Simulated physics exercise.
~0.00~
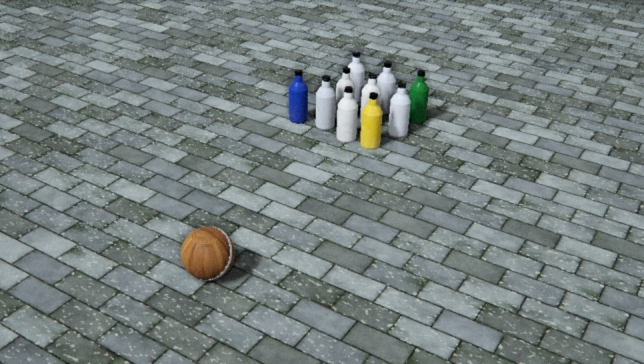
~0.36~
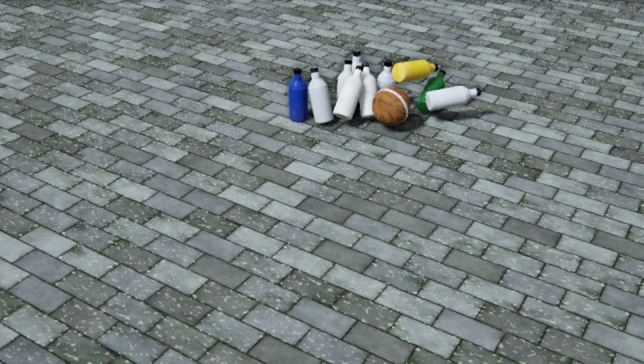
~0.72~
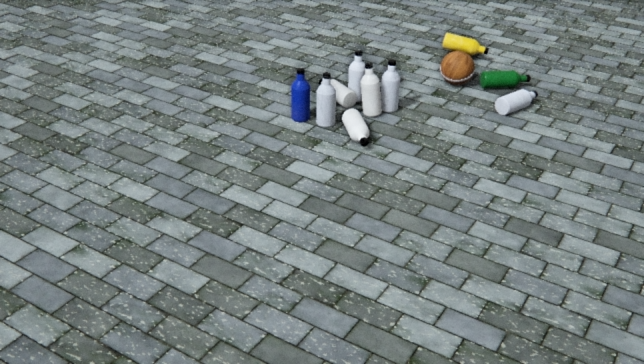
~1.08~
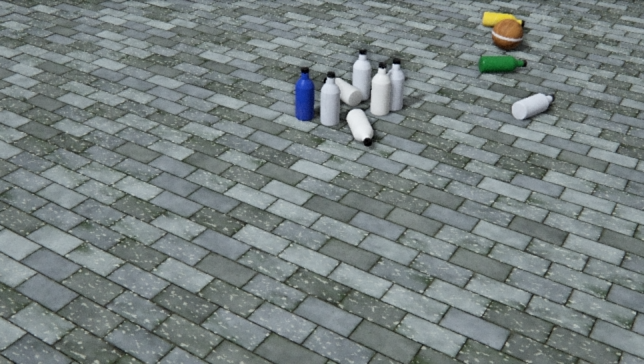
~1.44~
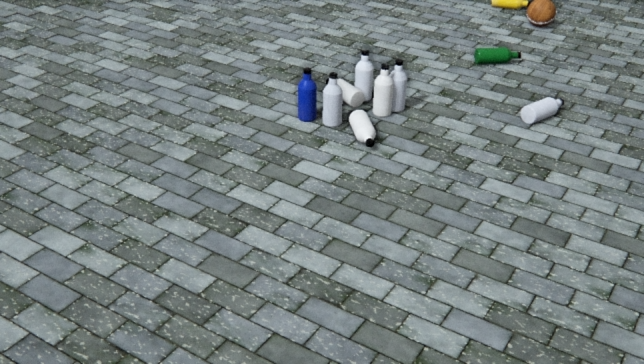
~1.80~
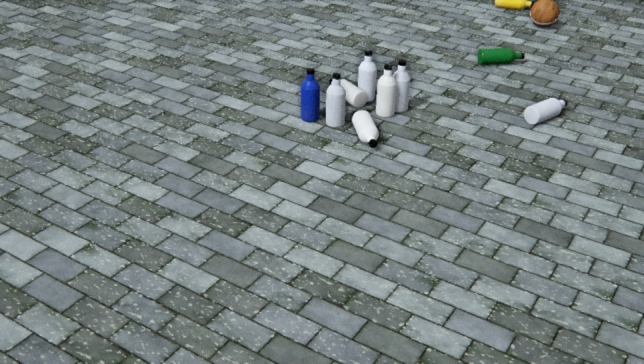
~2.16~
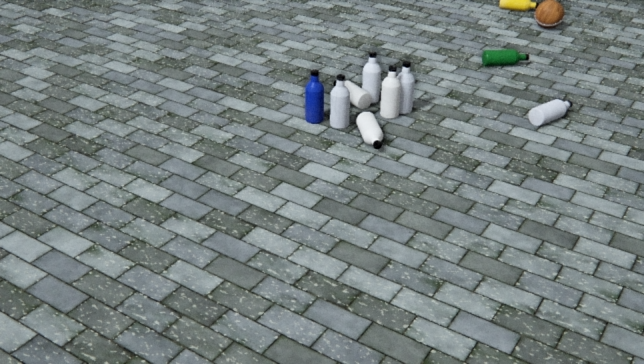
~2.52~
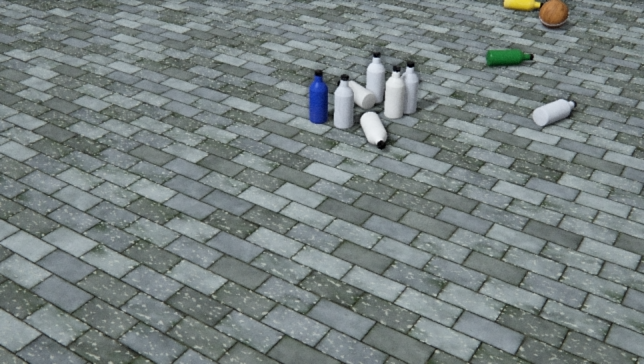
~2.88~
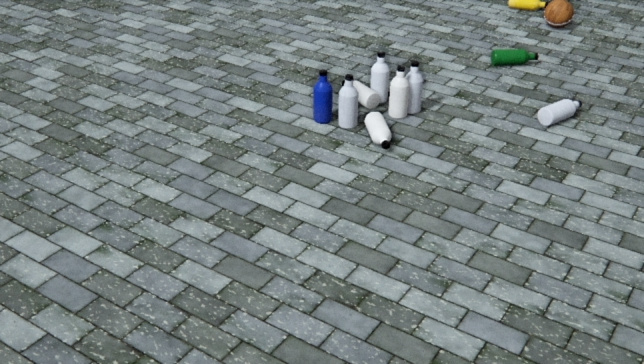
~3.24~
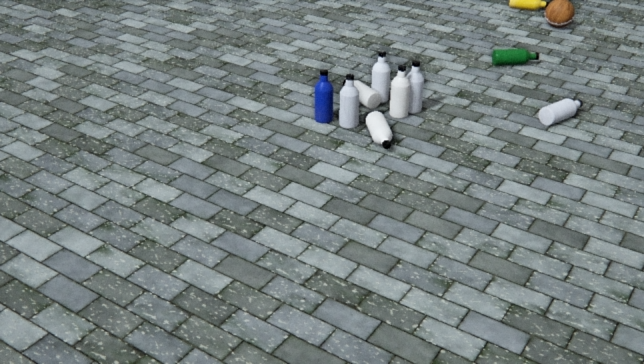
A brown ball rolls over grey paving, seen from above at an angle, toward a tight cluster of capped bottles, mostly white, with a blue one at the left, a yellow one in front and a green one at the right. It strikes the right side of the group, knocking the yellow, green and some white bottles over. The ball and yellow bottle travel to the upper right, while the green bottle and a white one slide out to the right. The view shifts slightly left as everything settles. Finally the ball rests beside the yellow bottle, the green lies flat, and the blue still stands among several white ones.
